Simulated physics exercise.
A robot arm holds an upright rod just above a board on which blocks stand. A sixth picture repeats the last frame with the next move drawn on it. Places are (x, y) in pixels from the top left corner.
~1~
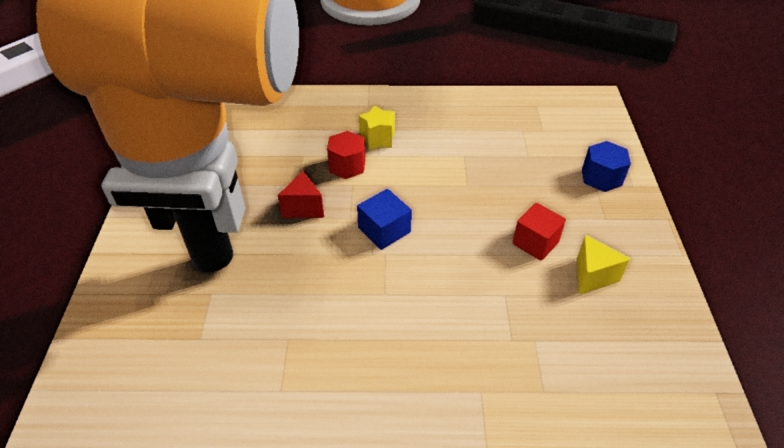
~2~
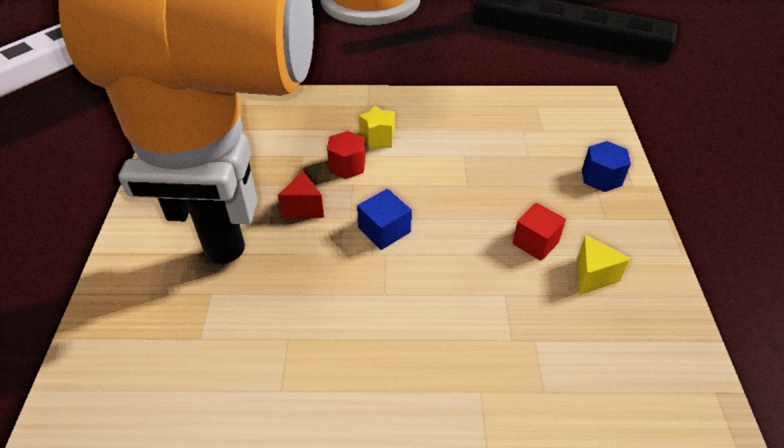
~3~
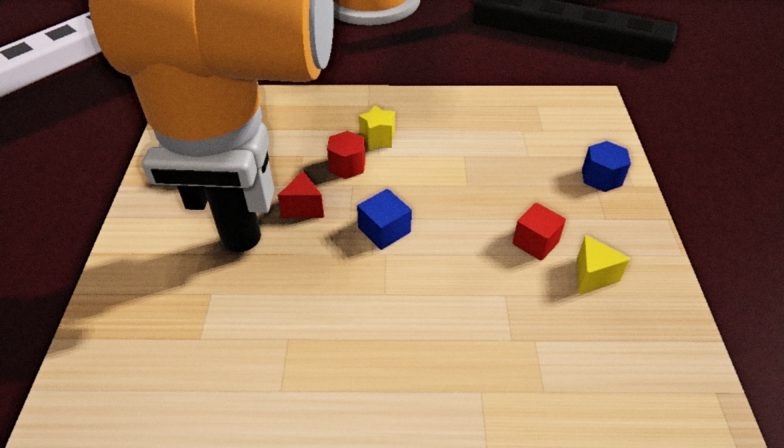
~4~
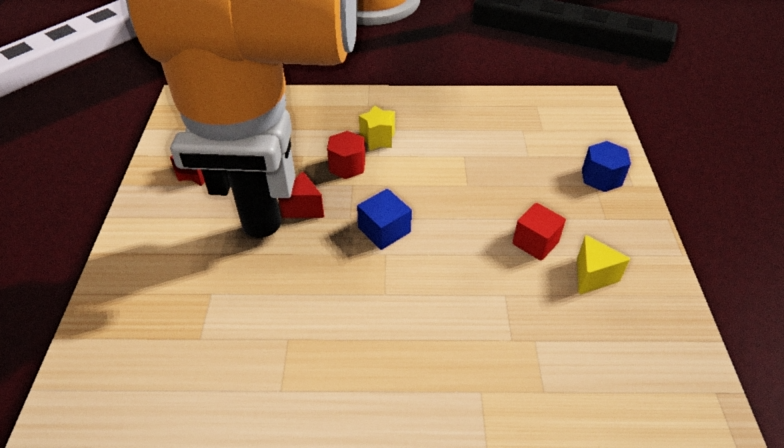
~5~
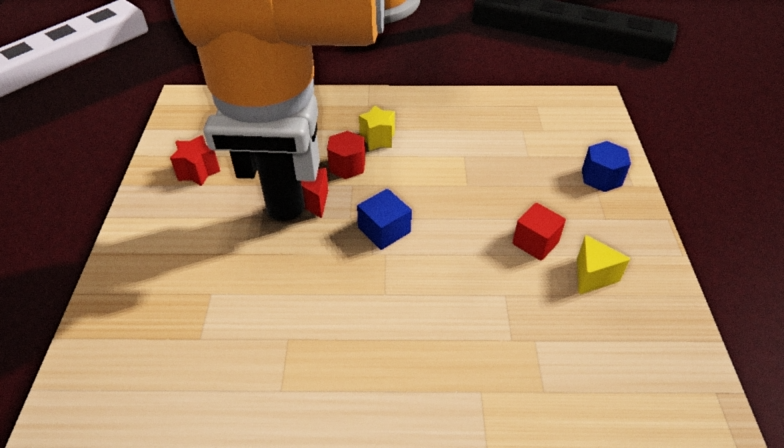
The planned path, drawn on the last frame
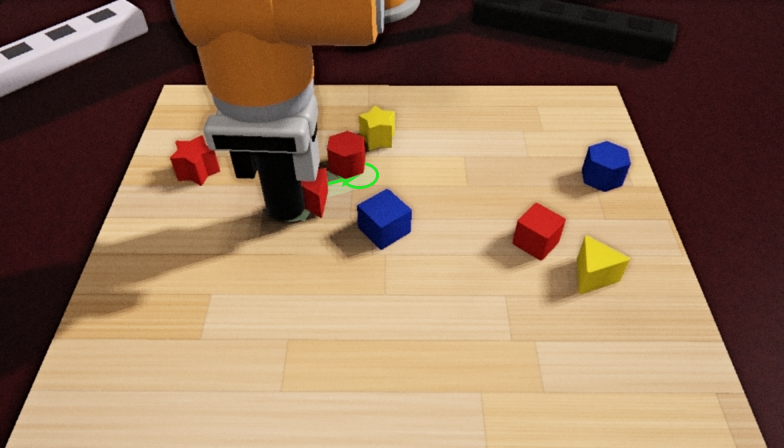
Orange robot arm moving a black rod rightward across a wooden board of coloured blocks, revealing a red star, partly hiding a red triangle.
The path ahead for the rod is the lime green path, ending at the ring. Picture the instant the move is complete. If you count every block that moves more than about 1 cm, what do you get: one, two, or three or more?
It's going to be three or more.
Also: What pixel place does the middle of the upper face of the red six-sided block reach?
At pixel (368, 129).
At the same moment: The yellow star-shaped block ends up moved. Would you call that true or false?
Answer: True.
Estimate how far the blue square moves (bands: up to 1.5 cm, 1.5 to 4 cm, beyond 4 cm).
Final distance: Less than 1.5 cm.
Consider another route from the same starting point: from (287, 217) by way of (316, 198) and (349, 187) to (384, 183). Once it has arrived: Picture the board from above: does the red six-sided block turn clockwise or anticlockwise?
It is turned anticlockwise.
Path on the board, from (287, 217) over (303, 196) and (330, 183) to (360, 175).
The first path, step by step. Halfway along, rod at (316, 179); red three-sided block at (344, 162), turned 40° clockwise; red six-sided block at (349, 141), turned 15° anticlockwise.
At the end, rod at (359, 166); red three-sided block at (389, 154), turned 50° clockwise; red six-sided block at (368, 129), turned 60° anticlockwise; yellow star-shaped block at (385, 108); blue square in place.
